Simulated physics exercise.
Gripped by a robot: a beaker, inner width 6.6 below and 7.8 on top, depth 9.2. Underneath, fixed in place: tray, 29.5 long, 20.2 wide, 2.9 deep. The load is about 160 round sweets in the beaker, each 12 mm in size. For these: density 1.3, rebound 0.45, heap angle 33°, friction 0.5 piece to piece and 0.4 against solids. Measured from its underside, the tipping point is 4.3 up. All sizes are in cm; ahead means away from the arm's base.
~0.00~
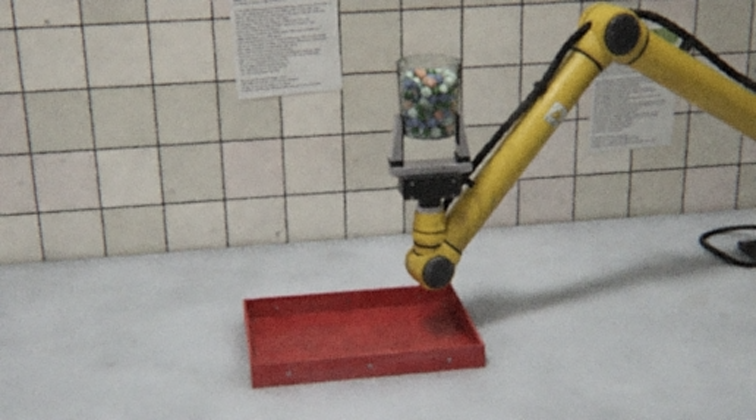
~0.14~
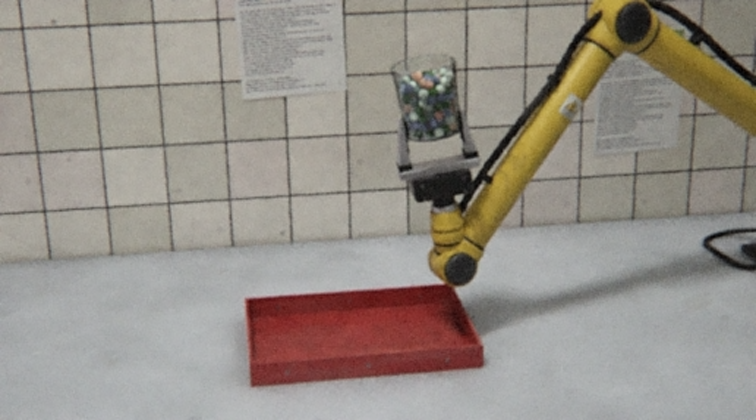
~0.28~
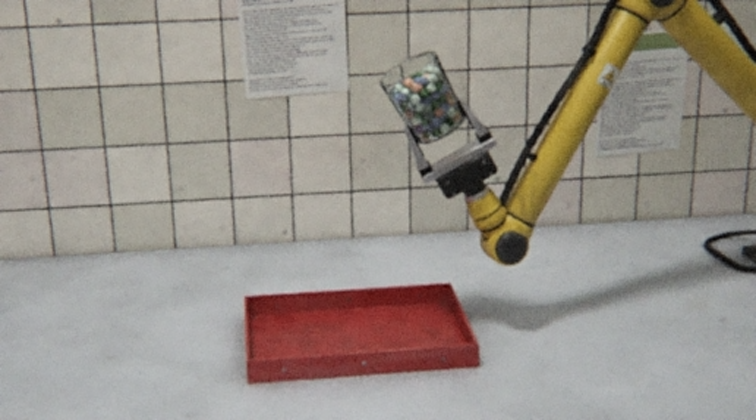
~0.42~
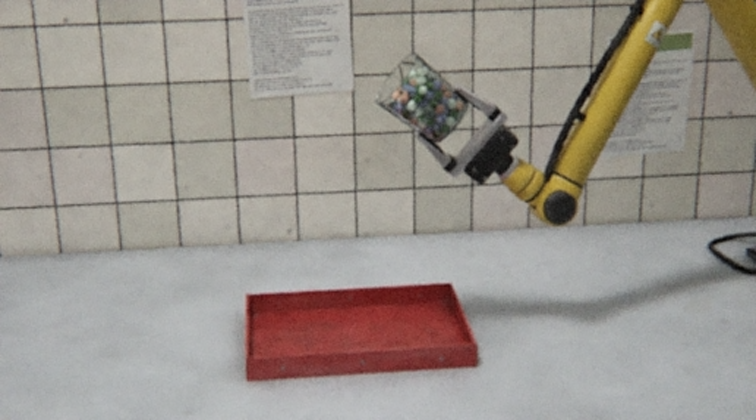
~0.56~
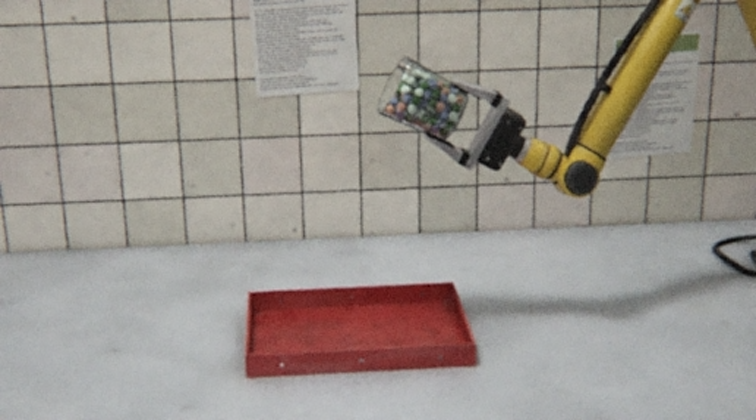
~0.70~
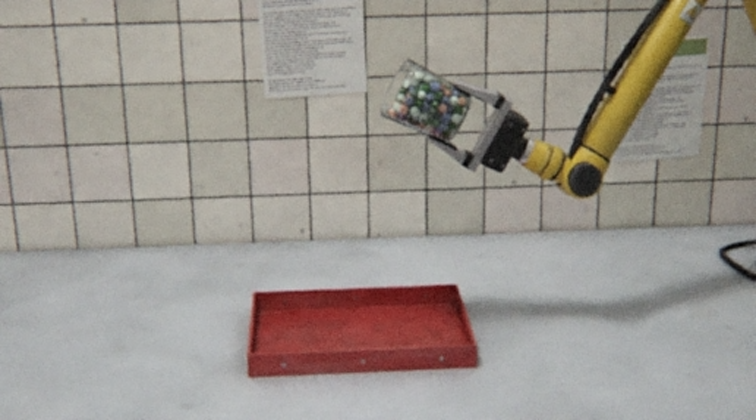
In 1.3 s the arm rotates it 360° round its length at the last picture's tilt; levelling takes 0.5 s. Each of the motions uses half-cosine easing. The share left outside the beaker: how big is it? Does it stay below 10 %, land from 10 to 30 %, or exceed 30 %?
It stays below 10 %.
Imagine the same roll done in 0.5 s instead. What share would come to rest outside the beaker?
It would come to close to 0 per cent.
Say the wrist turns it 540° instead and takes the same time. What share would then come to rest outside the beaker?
In that case you'd get close to 5 per cent.
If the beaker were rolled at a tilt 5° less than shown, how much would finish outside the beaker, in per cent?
In that case I'd say some 0 per cent.
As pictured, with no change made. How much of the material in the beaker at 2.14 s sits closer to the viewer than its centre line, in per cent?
Roughly 55 in every hundred.
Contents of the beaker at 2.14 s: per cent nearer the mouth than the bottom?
It comes to around 40 per cent, more or less.
After 1.42 s, tipped 62°, highest piece 37 above the table; 163 in the beaker, 1 in flight or on a rim.
After 2.14 s, tipped 51°, highest piece 36 above the table; 158 in the beaker, 4 in the tray, 2 in flight or on a rim.
After 2.70 s, upright, highest piece 38 above the table; 158 in the beaker, 6 in the tray.
After 3.40 s, upright, highest piece 38 above the table; 158 in the beaker, 6 in the tray.
In the end, 158 in the beaker, 6 in the tray. That is 4 % outside the beaker.
